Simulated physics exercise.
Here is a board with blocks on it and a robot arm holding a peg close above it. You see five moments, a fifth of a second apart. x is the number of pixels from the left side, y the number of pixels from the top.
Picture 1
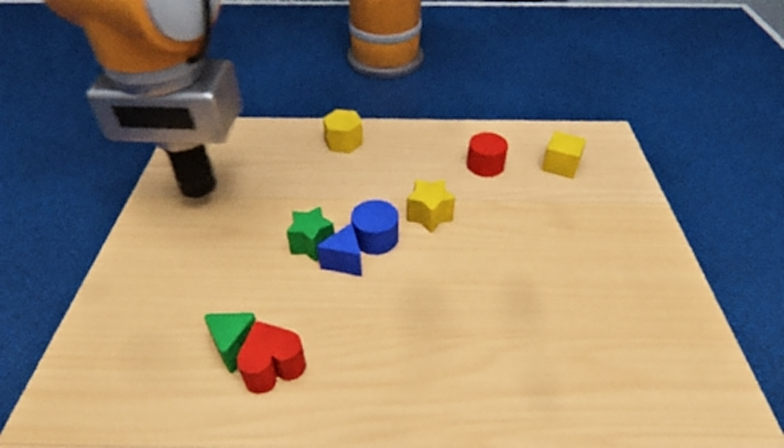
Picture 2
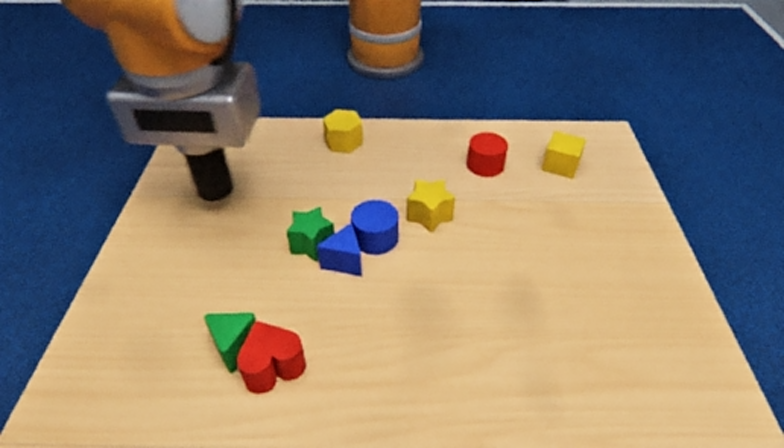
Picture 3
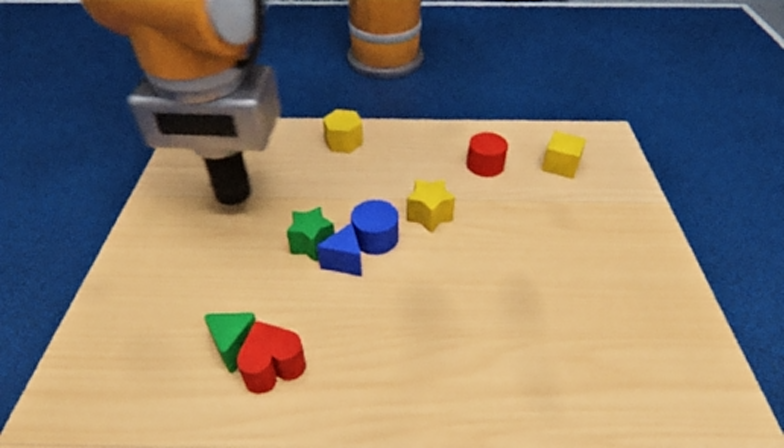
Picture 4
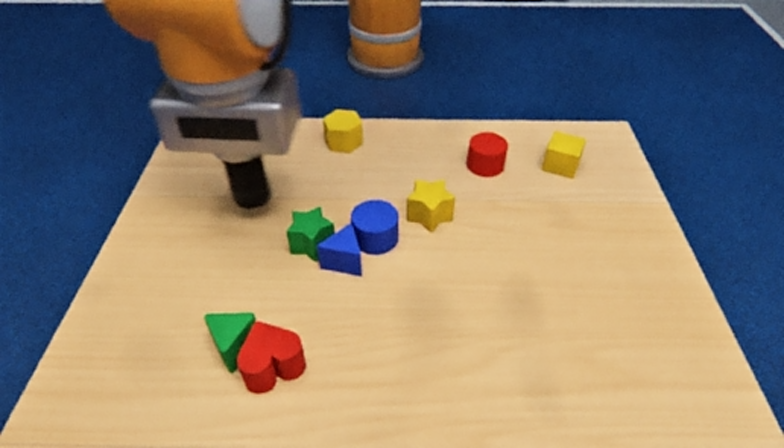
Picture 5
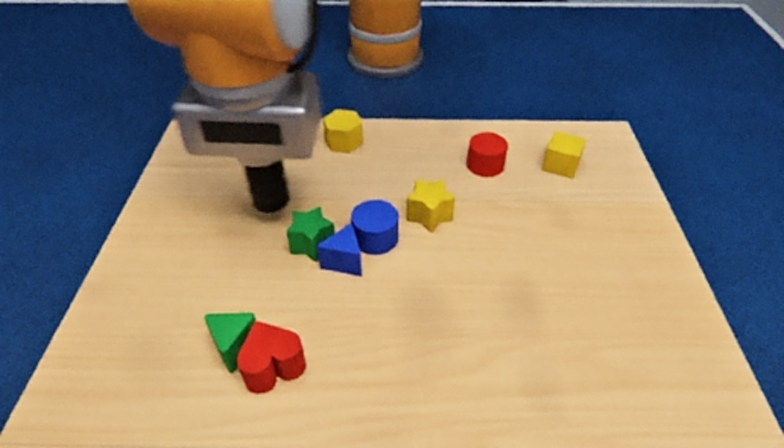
At the start, a robot arm holds a dark peg over the upper left of a wooden board scattered with red, green, blue and yellow blocks. The arm moves the peg a short way right and slightly down, bringing it near the green star, while every block stays still.
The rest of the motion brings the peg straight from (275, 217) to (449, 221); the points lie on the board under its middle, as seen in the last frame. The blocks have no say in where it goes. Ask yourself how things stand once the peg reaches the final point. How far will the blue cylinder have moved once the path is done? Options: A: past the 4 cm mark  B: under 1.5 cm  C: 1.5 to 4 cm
It's C.
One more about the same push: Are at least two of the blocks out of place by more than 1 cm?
In short: Yes.
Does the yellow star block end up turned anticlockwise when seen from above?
I believe so.
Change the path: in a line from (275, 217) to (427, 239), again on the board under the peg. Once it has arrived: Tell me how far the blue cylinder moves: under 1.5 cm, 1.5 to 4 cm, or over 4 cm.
Long: Over 4 cm.
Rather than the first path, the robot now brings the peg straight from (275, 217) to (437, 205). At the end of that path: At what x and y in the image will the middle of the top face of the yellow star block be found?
Just about (471, 195).
On the path given first. One third of the way, peg at (332, 203); nothing pushed yet.
Two thirds of the way, peg at (391, 204); blue cylinder at (401, 225).
At the end, peg at (450, 206); green star block unmoved; blue cylinder at (407, 226); yellow star block at (480, 185), turned 50° anticlockwise.
